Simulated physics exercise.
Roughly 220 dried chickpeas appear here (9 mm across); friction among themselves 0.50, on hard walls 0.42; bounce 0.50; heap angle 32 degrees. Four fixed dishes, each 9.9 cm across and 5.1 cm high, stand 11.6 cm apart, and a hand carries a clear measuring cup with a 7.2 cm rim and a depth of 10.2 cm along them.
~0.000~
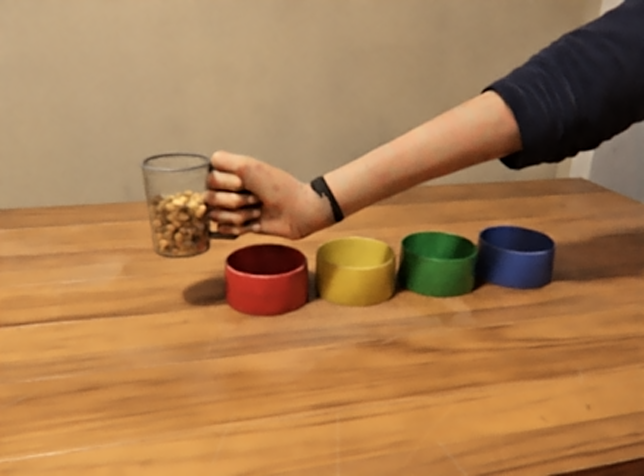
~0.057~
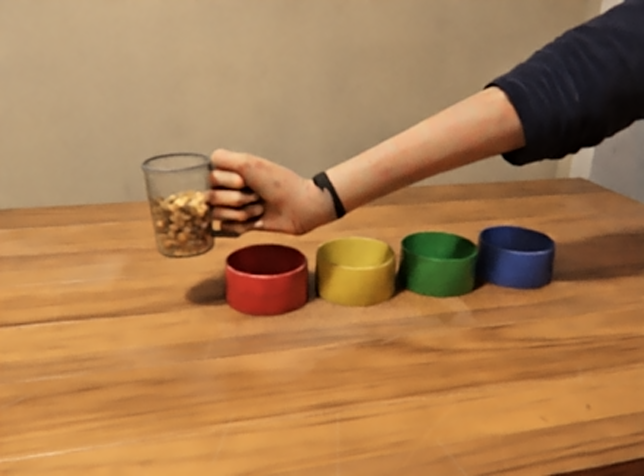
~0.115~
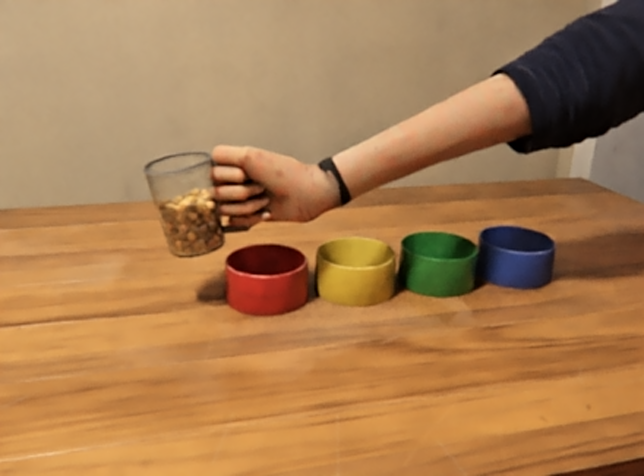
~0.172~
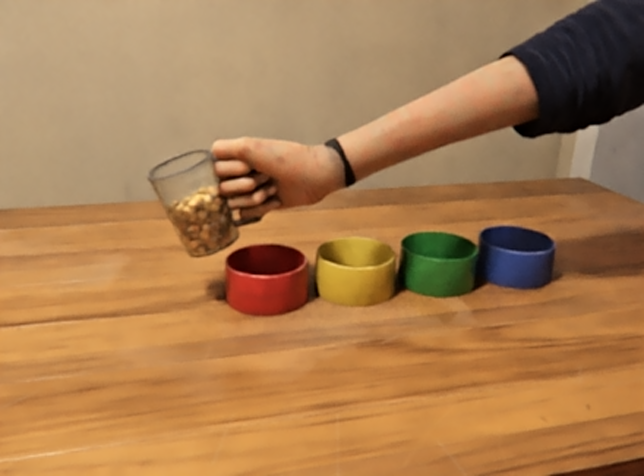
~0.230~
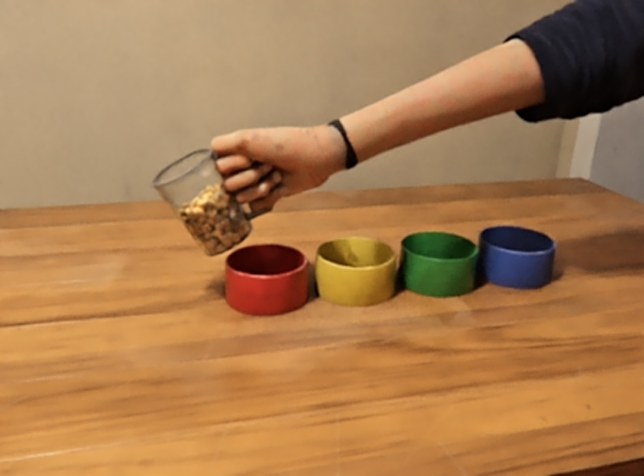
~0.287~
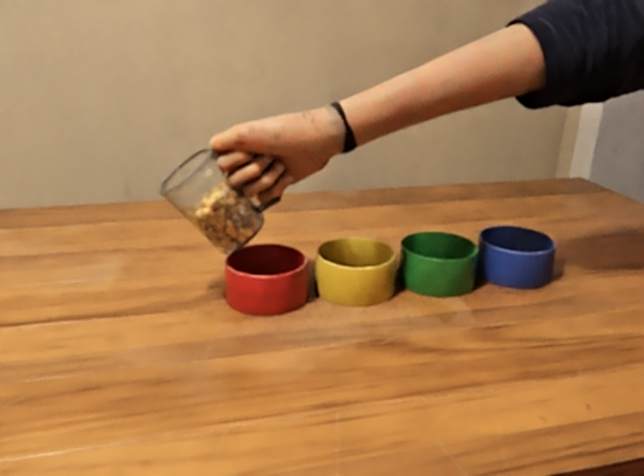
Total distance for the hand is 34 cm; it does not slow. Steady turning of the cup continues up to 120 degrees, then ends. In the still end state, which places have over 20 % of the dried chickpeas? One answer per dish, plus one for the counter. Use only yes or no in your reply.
Red: Yes; blue: No; green: No; yellow: No; counter: No.
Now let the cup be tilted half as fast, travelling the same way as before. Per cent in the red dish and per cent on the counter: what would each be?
Then red ends at 0 and the counter at 10.
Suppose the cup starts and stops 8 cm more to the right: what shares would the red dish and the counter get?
Shares - red 10 / counter 10.
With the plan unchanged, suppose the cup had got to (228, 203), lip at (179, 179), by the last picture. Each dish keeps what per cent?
Per cent kept: Red 0; blue 0; green 20; yellow 60.
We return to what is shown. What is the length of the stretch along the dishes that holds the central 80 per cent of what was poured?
That stretch comes to around 7 cm.
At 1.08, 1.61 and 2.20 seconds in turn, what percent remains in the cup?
About 20, 0, 0 per cent.
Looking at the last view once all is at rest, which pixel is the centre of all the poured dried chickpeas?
(271, 283).
After 1.08 s, tilt 120 degrees; cup holds 20 %, red 80 %.
Then, at 1.61 s, tilt 120 degrees; cup holds 0 %, red 90 %, yellow 5 %.
Then, at 2.20 s, tilt 120 degrees; cup holds 0 %, red 90 %, yellow 5 %.
At rest (2.5 s), red 90 %, blue 0 %, green 0 %, yellow 5 %, counter 10 %.
